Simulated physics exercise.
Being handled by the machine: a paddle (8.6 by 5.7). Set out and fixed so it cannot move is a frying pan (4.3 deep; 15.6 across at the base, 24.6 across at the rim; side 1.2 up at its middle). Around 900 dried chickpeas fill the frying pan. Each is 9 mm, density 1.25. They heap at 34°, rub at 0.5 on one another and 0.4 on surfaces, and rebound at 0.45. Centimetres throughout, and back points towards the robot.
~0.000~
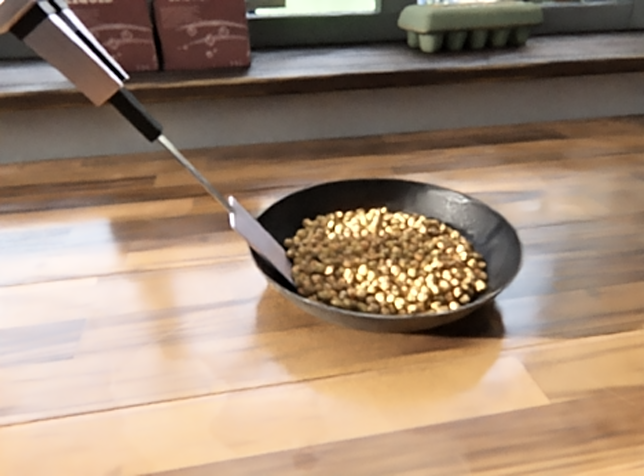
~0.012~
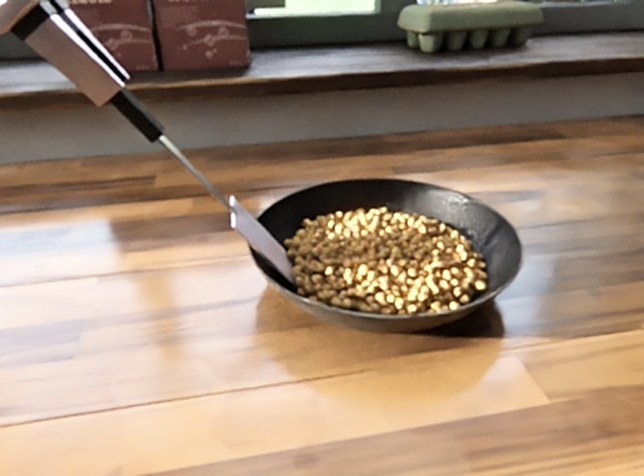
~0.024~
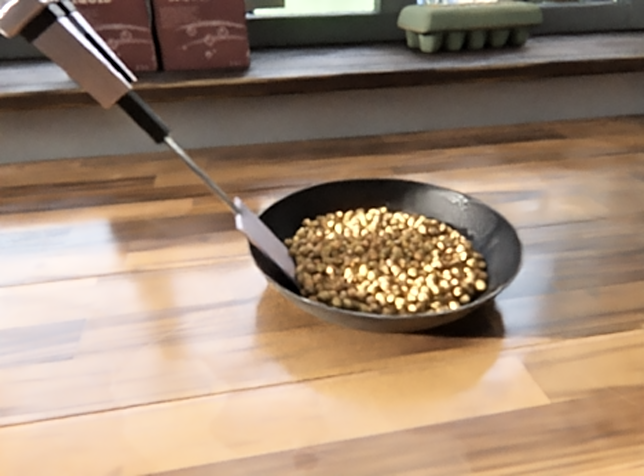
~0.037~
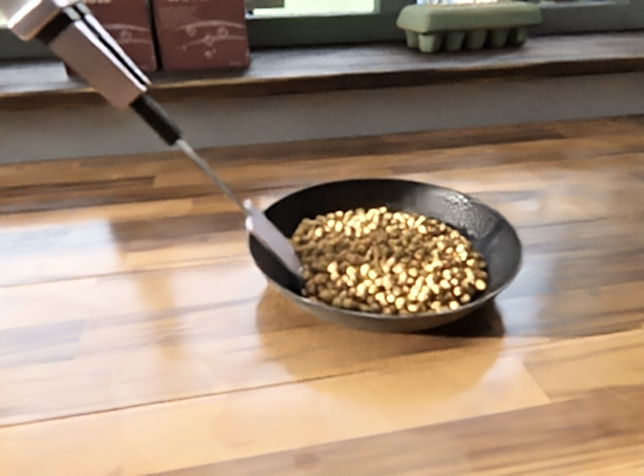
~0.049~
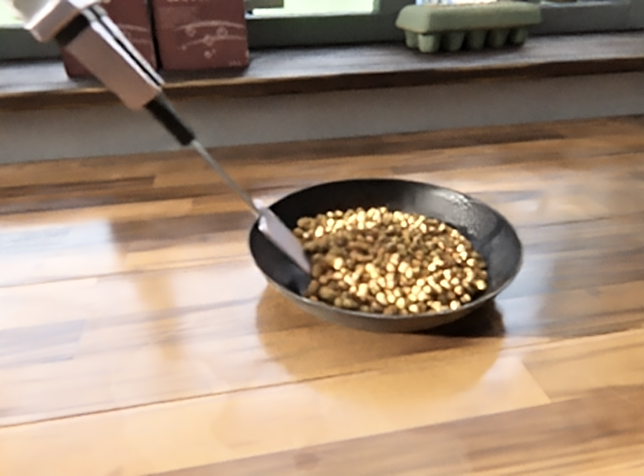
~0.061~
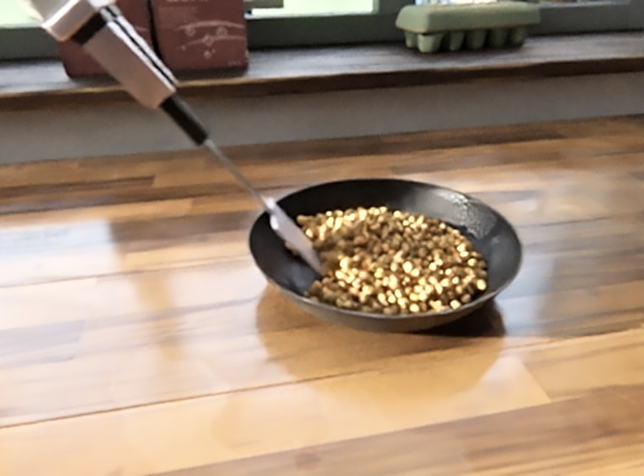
The video shows a dark frying pan of dried chickpeas on a wooden countertop, with a machine-held metal paddle resting at its left side. The paddle moves slowly to the right, pushing slightly into the edge of the chickpeas.
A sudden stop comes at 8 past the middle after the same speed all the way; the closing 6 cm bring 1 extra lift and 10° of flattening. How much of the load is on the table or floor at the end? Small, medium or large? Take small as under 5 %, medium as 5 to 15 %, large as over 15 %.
Medium, so between 5 and 15 %.
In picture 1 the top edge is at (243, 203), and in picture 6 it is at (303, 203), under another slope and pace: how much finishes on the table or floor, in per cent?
My guess would be close to 20 per cent.
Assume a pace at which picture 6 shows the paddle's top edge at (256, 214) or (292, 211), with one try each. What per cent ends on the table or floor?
Try one roughly 5 per cent; try two roughly 15 per cent.
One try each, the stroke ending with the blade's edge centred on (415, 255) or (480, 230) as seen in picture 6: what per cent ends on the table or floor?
Some 0 and 25 per cent.
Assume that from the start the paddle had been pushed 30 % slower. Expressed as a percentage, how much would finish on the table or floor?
5 per cent, roughly.
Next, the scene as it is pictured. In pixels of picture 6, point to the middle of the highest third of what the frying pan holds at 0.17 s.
(425, 235).
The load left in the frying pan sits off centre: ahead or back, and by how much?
Some 3.0 cm ahead of the centre.
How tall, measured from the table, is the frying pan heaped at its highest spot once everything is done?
Height at the end: Around 5.5 cm.
By 0.12 s, sloping 55°, highest piece 8 above the table; 900 in the frying pan.
By 0.17 s, sloping 52°, highest piece 9 above the table; 900 in the frying pan.
By 0.40 s, sloping 45°, highest piece 5 above the table; 823 in the frying pan, 72 on the table or floor, 5 on the blade or in flight.
By 1.45 s, sloping 45°, highest piece 5 above the table; 822 in the frying pan, 78 on the table or floor.
Final count, 822 in the frying pan, 78 on the table or floor. That is 9 % on the table or floor.
